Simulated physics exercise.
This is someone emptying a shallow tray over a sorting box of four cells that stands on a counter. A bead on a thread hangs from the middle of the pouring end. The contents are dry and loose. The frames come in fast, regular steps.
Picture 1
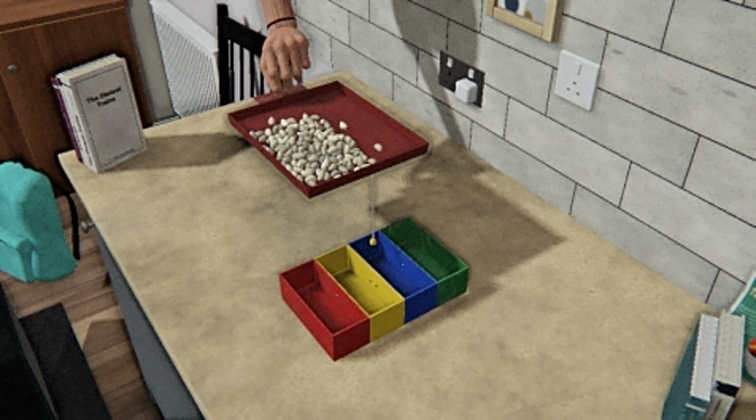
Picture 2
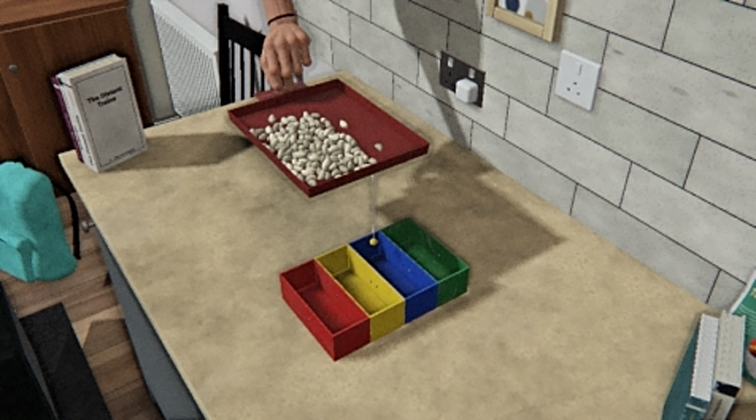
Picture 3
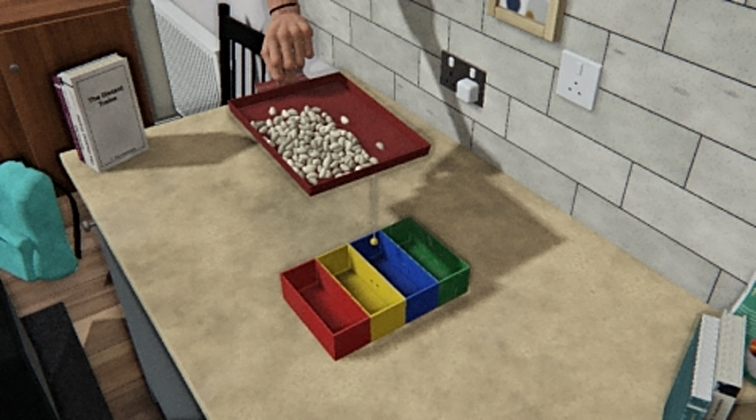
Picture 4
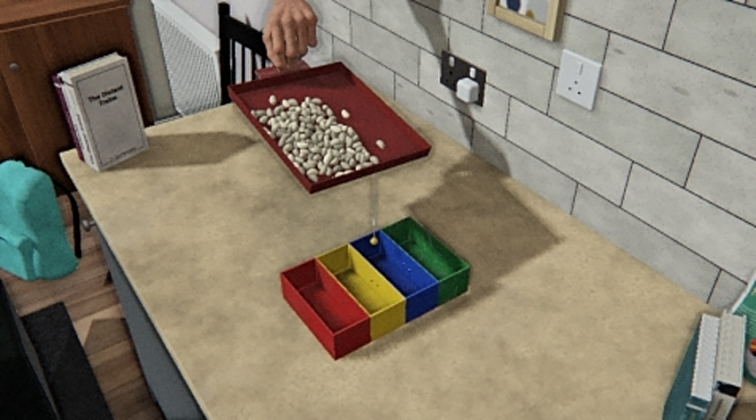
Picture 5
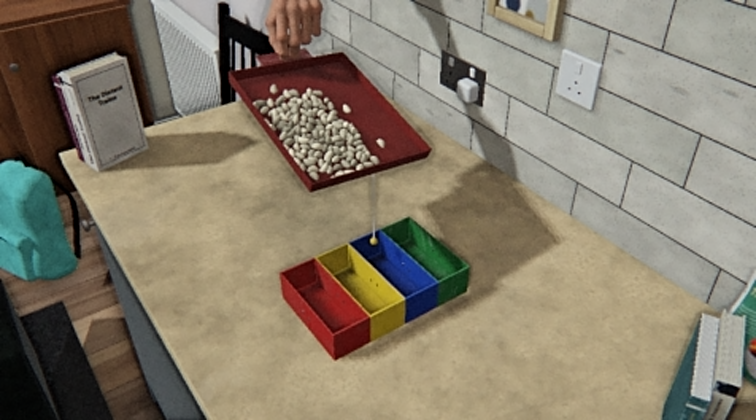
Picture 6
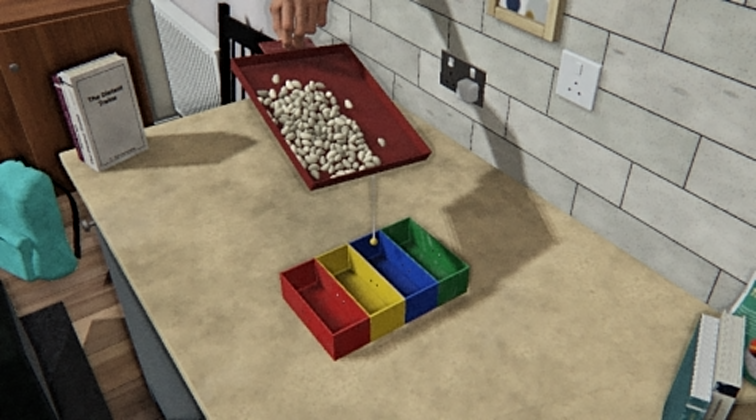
A hand gradually tilts a red tray of white beans above a four-colored sorting box.
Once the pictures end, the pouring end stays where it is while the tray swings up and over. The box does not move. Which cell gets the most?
The green cell gets the most.
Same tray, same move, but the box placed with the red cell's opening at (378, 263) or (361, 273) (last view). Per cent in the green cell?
Roughly 0 per cent, and 10 per cent.
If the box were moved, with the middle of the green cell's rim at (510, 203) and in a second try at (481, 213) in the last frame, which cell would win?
First red, then the yellow cell.
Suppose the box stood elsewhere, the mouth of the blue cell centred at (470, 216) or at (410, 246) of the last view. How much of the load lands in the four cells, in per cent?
The first gives 80 %, the second 100 %.
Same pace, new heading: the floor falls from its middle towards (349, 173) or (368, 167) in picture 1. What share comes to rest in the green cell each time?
First some 0, then 20 per cent.
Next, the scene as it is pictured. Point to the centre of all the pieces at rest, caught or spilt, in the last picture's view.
Near (429, 275).
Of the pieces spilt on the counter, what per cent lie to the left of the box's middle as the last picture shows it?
Roughly 0 in a hundred.
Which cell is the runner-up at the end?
In second place: Blue.
Soon after the last picture, tray tipped steeply; nearly all on the tray; a stray few in the green cell; a small part falling or outside the box.
A little later, tray tipped past a quarter turn; about a third on the tray; a small part in the green cell; a small part in the blue cell; a stray few in the yellow cell; about a third falling or outside the box.
Later still, tray tipped past a quarter turn; about half in the green cell; about a quarter in the blue cell; a small part in the yellow cell; about a quarter falling or outside the box.
At rest, tray tipped past a quarter turn; about half in the green cell; about a quarter in the blue cell; a small part in the yellow cell; none in the red cell; about a quarter outside the box.
